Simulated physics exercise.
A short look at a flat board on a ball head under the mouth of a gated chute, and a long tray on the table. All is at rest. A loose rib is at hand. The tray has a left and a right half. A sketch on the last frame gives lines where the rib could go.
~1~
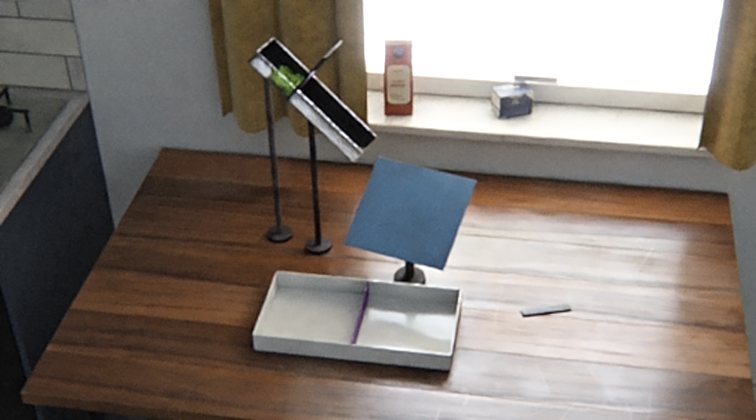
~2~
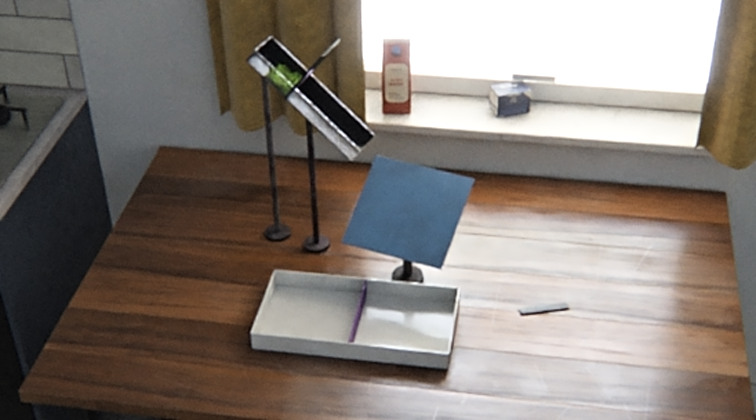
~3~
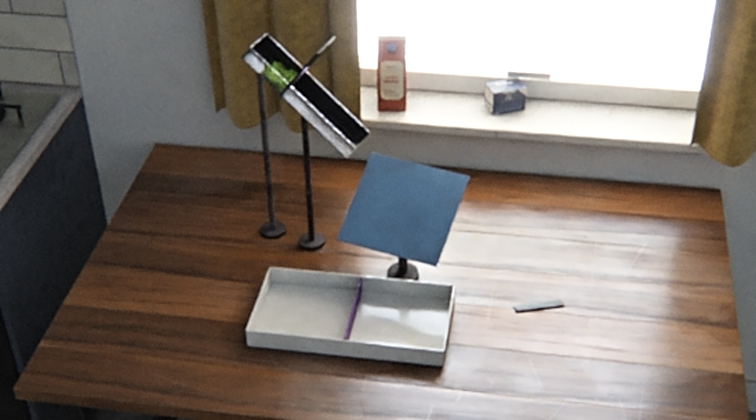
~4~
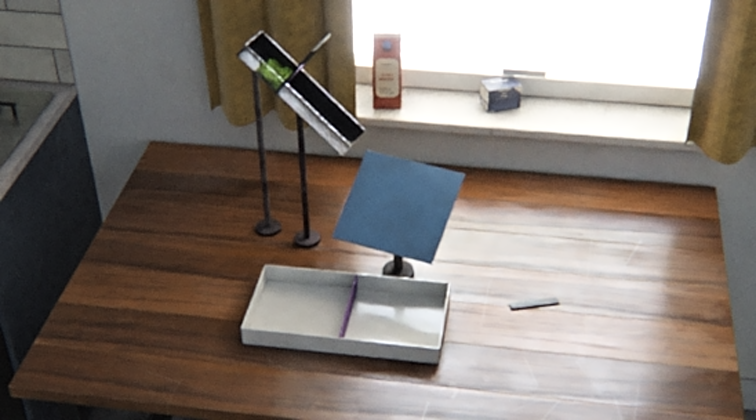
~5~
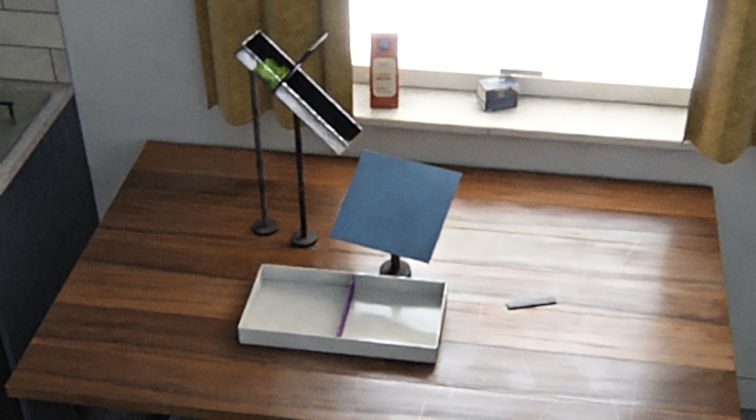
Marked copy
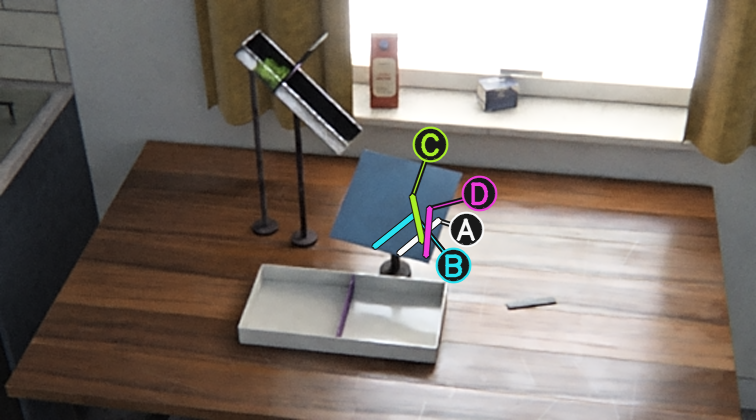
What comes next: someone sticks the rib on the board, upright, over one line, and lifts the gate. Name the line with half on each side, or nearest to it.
Line B.
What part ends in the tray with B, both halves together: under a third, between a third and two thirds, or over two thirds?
Line B gives over two thirds.
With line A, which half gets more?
More lands on the right.
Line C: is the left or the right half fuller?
Right.
On the marked copy, line A from (438, 220) to (399, 253); line B from (414, 214) to (375, 246); line C from (412, 196) to (422, 240); line D from (429, 208) to (426, 255).
Choosing A, of what is caught, a small part in the left half, most in the right.
Choosing B, of what is caught, about half in the left half, about half in the right.
Choosing C, of what is caught, a small part in the left half, most in the right.
Choosing D, of what is caught, a small part in the left half, nearly all in the right.
